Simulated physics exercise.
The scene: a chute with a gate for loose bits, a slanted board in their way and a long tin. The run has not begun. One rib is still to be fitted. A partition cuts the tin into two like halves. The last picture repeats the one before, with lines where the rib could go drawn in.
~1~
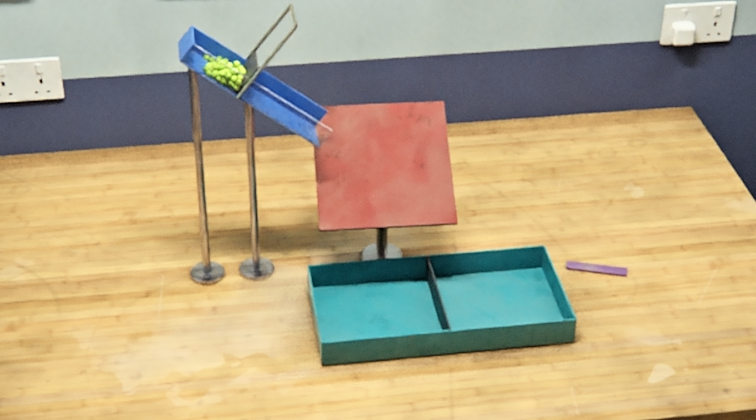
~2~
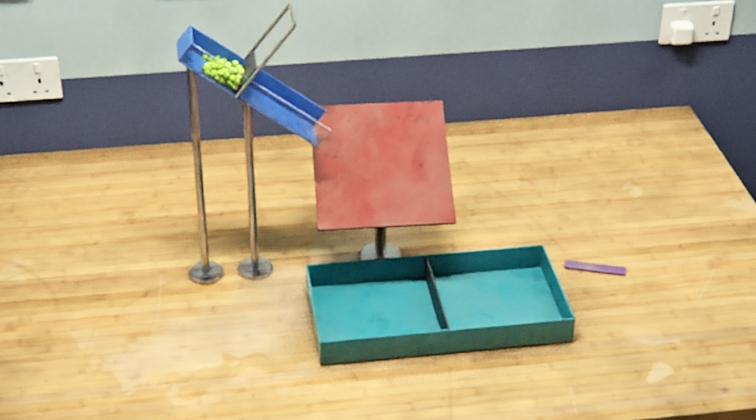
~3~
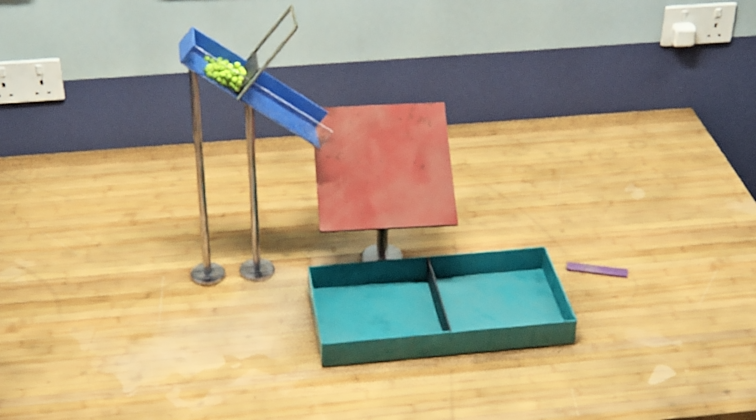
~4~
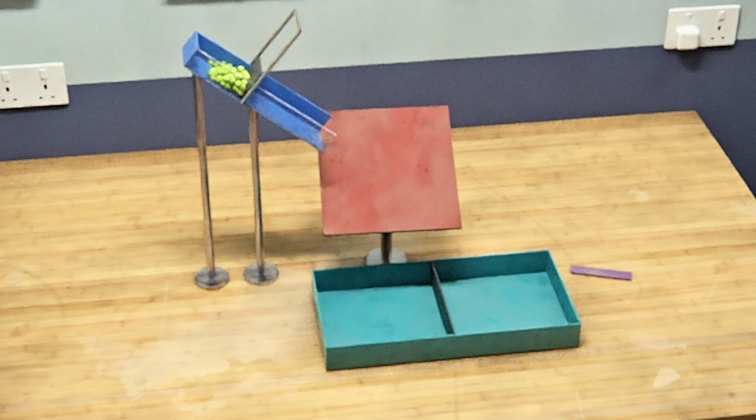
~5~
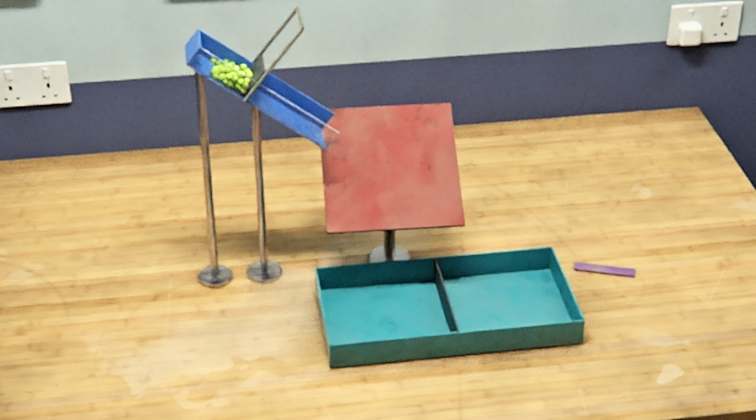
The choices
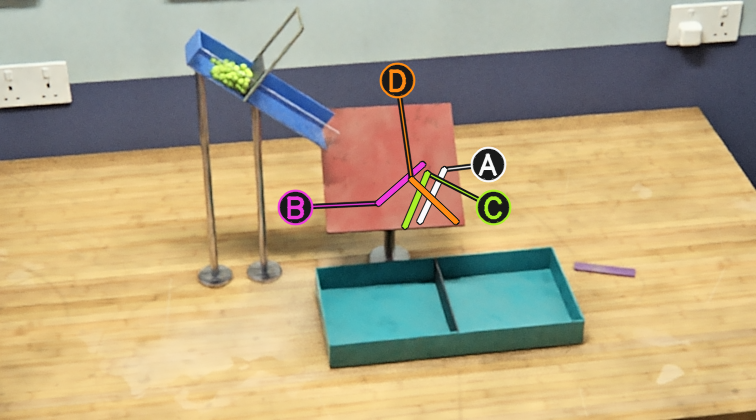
Small green pieces resting behind a closed gate in a sloping blue chute, beside a tilted red board and divided teal tray.
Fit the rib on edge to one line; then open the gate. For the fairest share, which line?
The best line is D.
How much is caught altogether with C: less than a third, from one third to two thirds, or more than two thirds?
It is more than two thirds.
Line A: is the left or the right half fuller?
More lands on the left.
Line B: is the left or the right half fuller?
The left half.
On the marked copy, line A from (444, 169) to (419, 221); line B from (422, 164) to (378, 203); line C from (427, 173) to (404, 226); line D from (411, 179) to (456, 221).
With A, of what is caught, almost all in the left half, about a tenth in the right.
With B, of what is caught, almost all in the left half, about a tenth in the right.
With C, of what is caught, almost all in the left half, just a few in the right.
With D, of what is caught, roughly a third in the left half, roughly two thirds in the right.
